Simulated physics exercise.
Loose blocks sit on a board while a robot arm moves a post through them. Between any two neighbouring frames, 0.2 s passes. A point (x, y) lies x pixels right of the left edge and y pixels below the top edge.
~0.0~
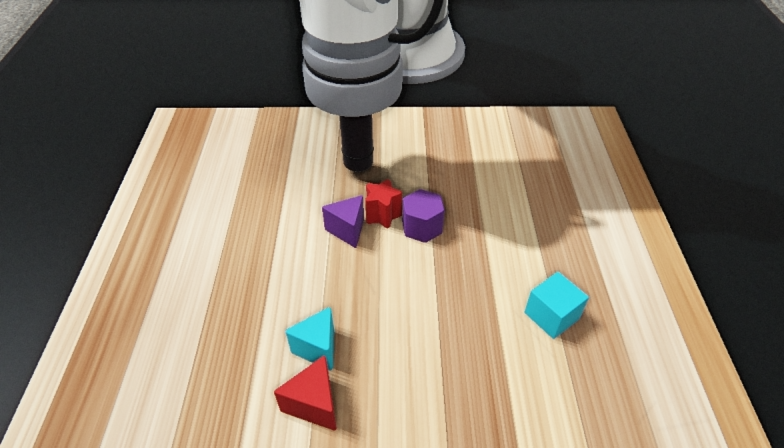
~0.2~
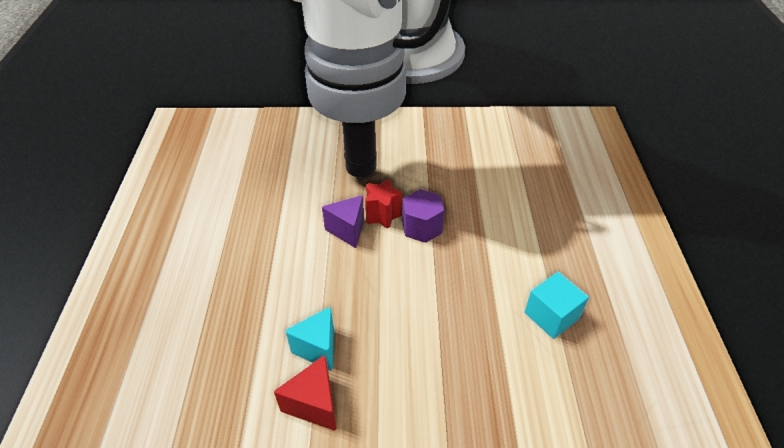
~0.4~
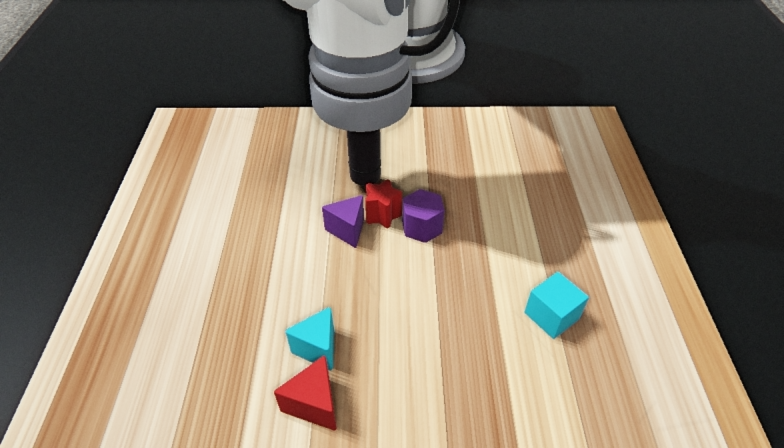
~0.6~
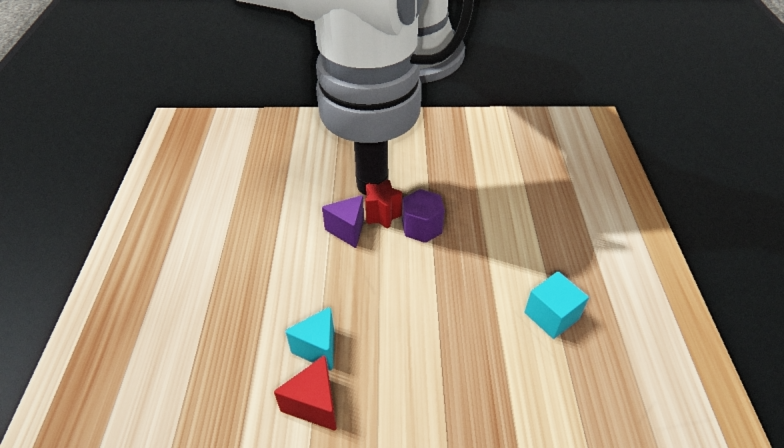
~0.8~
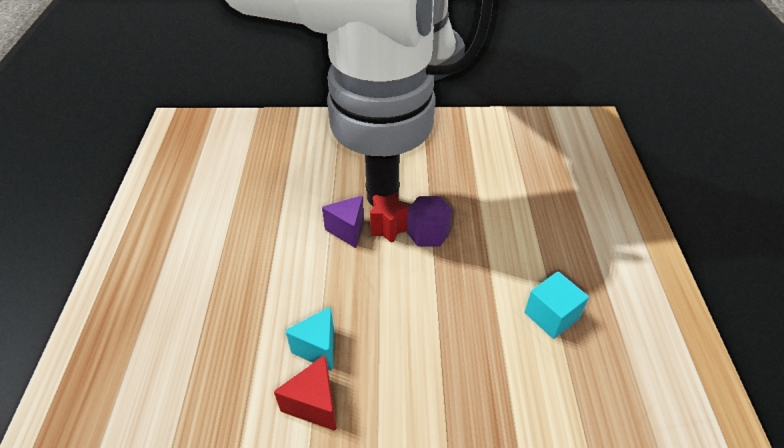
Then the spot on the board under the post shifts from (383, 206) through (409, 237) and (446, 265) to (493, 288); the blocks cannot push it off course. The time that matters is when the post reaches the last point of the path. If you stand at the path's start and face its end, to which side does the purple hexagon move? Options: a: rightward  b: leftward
b
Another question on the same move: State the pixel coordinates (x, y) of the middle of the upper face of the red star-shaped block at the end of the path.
The centre of its top face lies at (401, 243).
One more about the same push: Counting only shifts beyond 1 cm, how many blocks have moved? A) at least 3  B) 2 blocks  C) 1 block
My answer is option B.
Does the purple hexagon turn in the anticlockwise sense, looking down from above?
Yes, that is how it ends up.
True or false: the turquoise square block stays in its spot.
The statement is true.
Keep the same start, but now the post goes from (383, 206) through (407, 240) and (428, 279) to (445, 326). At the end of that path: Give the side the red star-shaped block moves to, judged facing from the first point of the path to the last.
The answer is right: Facing from the path's start to its end, that's where the red star-shaped block shifts.
What follows on the original path. One third of the way, post at (410, 229); red star-shaped block at (398, 236), turned 35° clockwise; purple hexagon at (448, 219), turned 25° anticlockwise.
Two thirds of the way, post at (448, 257); red star-shaped block at (401, 243), turned 70° clockwise; purple hexagon at (480, 225), turned 70° anticlockwise.
At the end, post at (495, 280); purple triangular block still; red star-shaped block at (401, 243), turned 70° clockwise; purple hexagon at (484, 225), turned 80° anticlockwise; turquoise square block still.
